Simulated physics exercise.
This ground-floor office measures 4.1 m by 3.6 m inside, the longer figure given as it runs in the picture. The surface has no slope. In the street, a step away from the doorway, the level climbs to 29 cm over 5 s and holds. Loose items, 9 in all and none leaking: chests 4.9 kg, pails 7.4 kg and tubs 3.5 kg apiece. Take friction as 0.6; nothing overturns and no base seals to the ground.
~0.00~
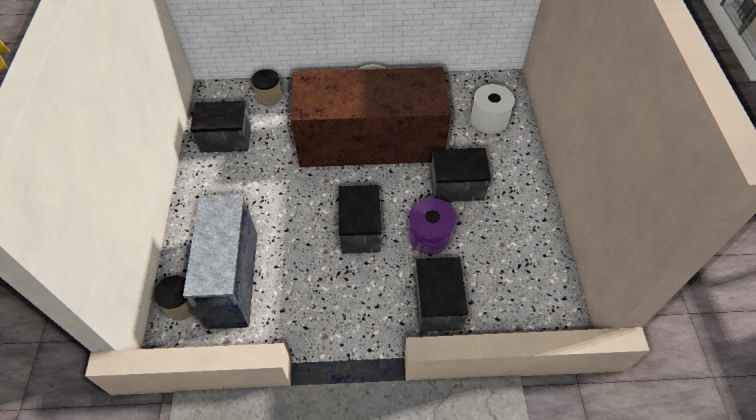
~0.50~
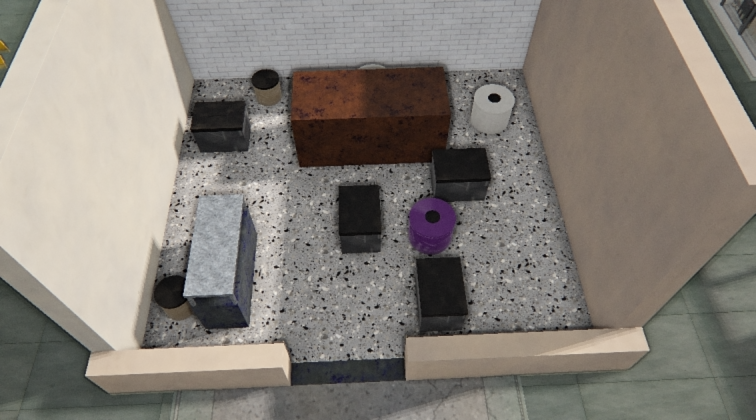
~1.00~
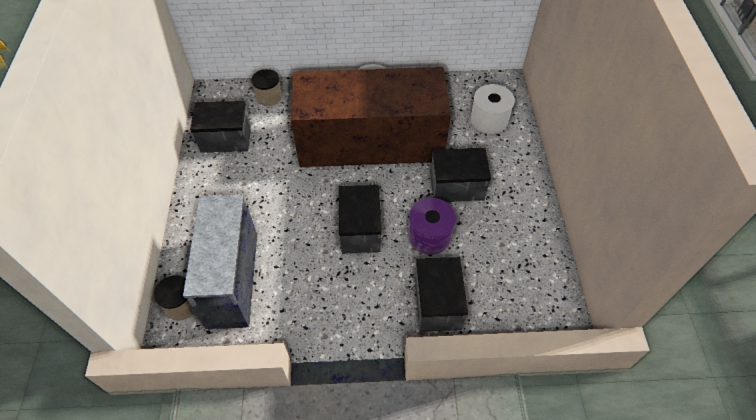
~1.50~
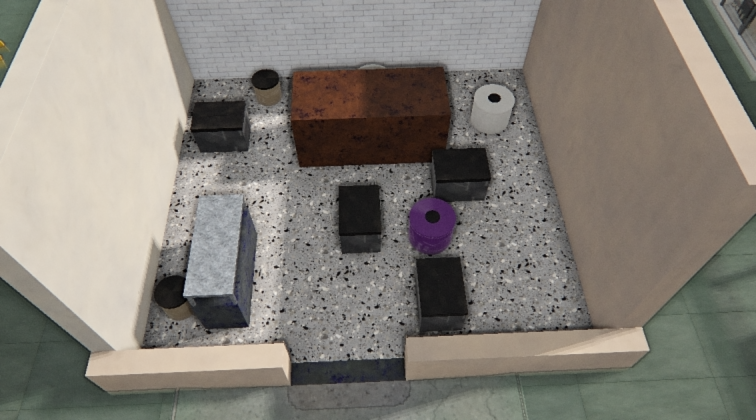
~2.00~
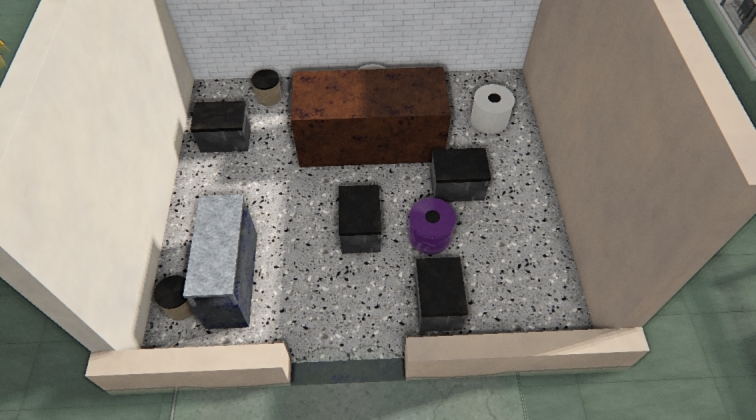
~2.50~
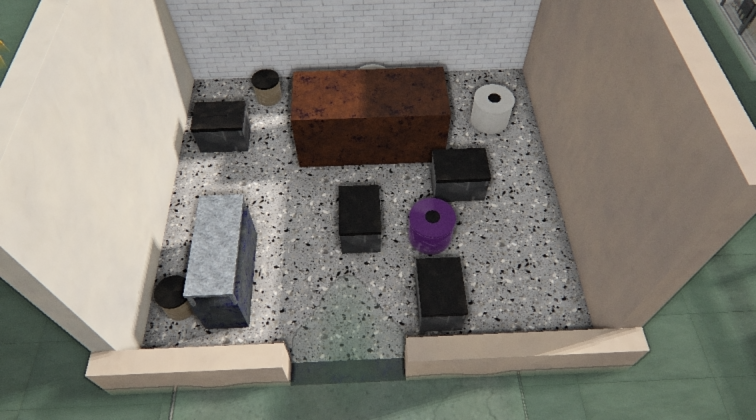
Greenish water spread over the grey paving outside a small walled office and crept through the front doorway onto the speckled floor, while the purple tub, black boxes and brown block inside stayed still.
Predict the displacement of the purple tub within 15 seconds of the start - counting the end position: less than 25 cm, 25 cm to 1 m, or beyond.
The purple tub is nudged along.
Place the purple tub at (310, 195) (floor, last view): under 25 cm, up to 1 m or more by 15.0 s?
It travels far.
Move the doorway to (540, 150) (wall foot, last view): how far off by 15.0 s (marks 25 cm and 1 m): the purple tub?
Then the purple tub gets carried off.
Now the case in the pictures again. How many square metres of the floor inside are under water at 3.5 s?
Some 3.0 m2.
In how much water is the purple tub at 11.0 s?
Roughly 9 cm.
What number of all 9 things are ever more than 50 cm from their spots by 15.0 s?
9 of them.
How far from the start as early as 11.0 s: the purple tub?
About 60 cm.
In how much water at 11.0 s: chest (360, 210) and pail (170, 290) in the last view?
Roughly 18 and 7 cm.
After 3.5 s the purple tub is near (435, 216), 0.0 m from its start, aground; 0 afloat.
After 6.8 s the purple tub is near (541, 214), 1.0 m from its start, afloat; 4 afloat.
After 11.0 s the purple tub is near (432, 277), 0.7 m from its start, afloat; 8 afloat.
After 15.0 s the purple tub is near (493, 229), 0.6 m from its start, afloat; 9 afloat.
